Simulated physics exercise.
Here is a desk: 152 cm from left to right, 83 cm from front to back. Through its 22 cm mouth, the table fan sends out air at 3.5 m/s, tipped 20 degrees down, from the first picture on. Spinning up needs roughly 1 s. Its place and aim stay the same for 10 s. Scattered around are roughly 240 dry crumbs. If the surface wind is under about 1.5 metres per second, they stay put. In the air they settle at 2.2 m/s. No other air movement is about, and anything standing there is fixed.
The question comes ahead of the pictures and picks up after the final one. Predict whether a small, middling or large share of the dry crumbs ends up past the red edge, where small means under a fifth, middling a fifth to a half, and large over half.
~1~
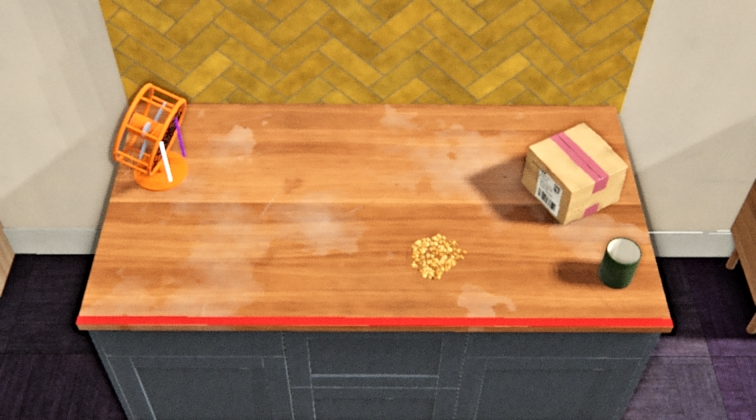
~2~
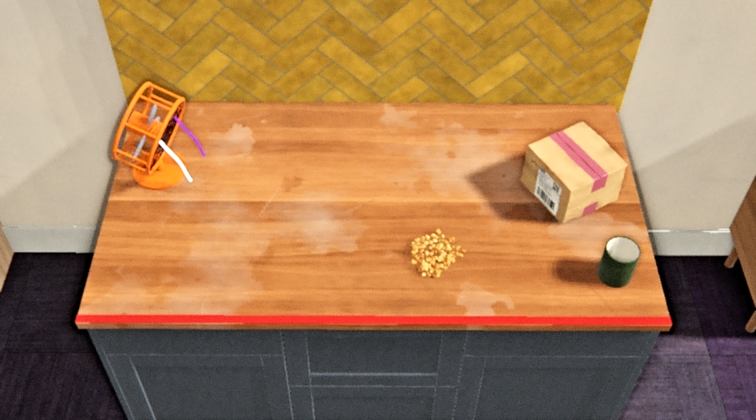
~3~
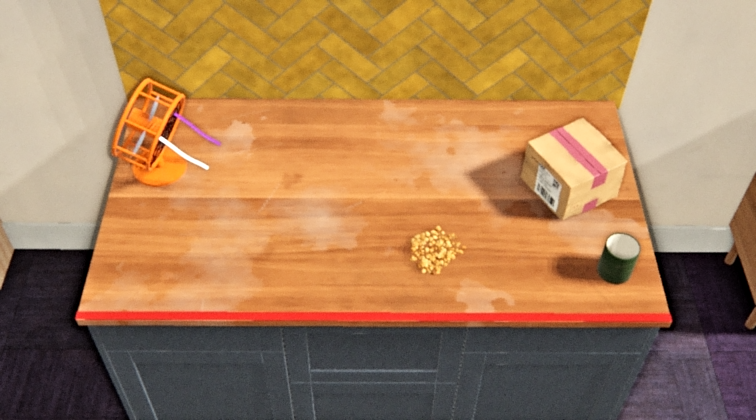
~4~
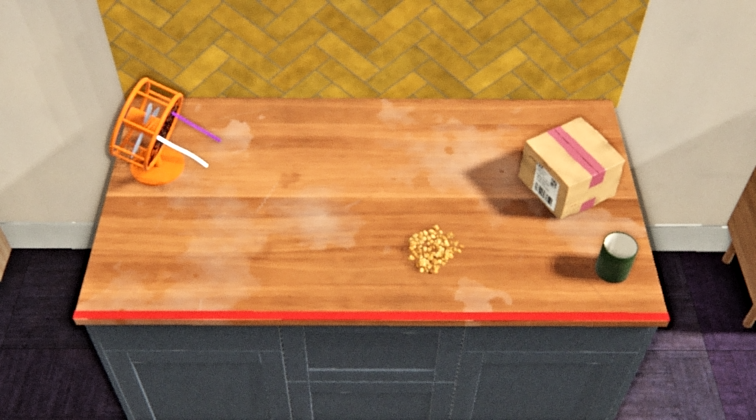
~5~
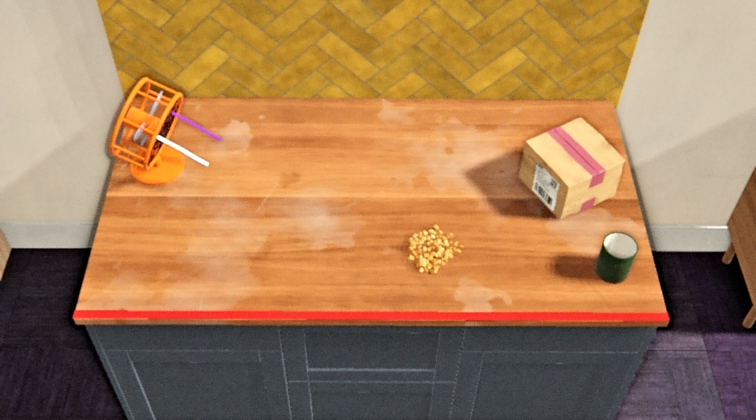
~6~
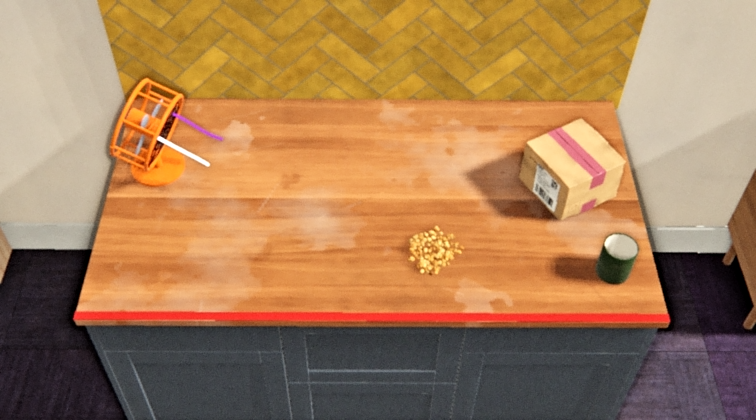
I expect a large share past that edge.
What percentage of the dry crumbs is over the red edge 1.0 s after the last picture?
I'd put it at some 80 %.
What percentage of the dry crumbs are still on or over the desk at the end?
Estimate: Close to 0 percent.
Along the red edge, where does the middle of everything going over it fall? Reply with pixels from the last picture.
The middle crossing sits close to (599, 322) in the last picture.
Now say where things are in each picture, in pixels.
In the first frame, the middle of the dry crumbs is near (432, 257), none has stirred yet and the mouth of the table fan is at (150, 130).
In the second frame, the middle of the dry crumbs is near (431, 254), none has stirred yet and the red edge is centred on (374, 324).
In the third frame, the middle of the dry crumbs is near (431, 251), none has stirred yet, the top of a box is at (578, 151) and the top of a mug is at (623, 246).
In the fourth frame, the middle of the dry crumbs is near (429, 250) and none has stirred yet.
In the fifth frame, the middle of the dry crumbs is near (429, 250) and none has stirred yet.
In the sixth frame, the middle of the dry crumbs is near (430, 251) and none has stirred yet.
Then, 1.0 s after the last picture the count stands so, 85 % are over the red edge.
Then, 2.2 s after the last picture the count stands so, 85 % are over the red edge.
Then, 4.6 s after the last picture the count stands so, 85 % are over the red edge.
Then, 9.1 s after the last picture, at the end, 85 % are over the red edge.
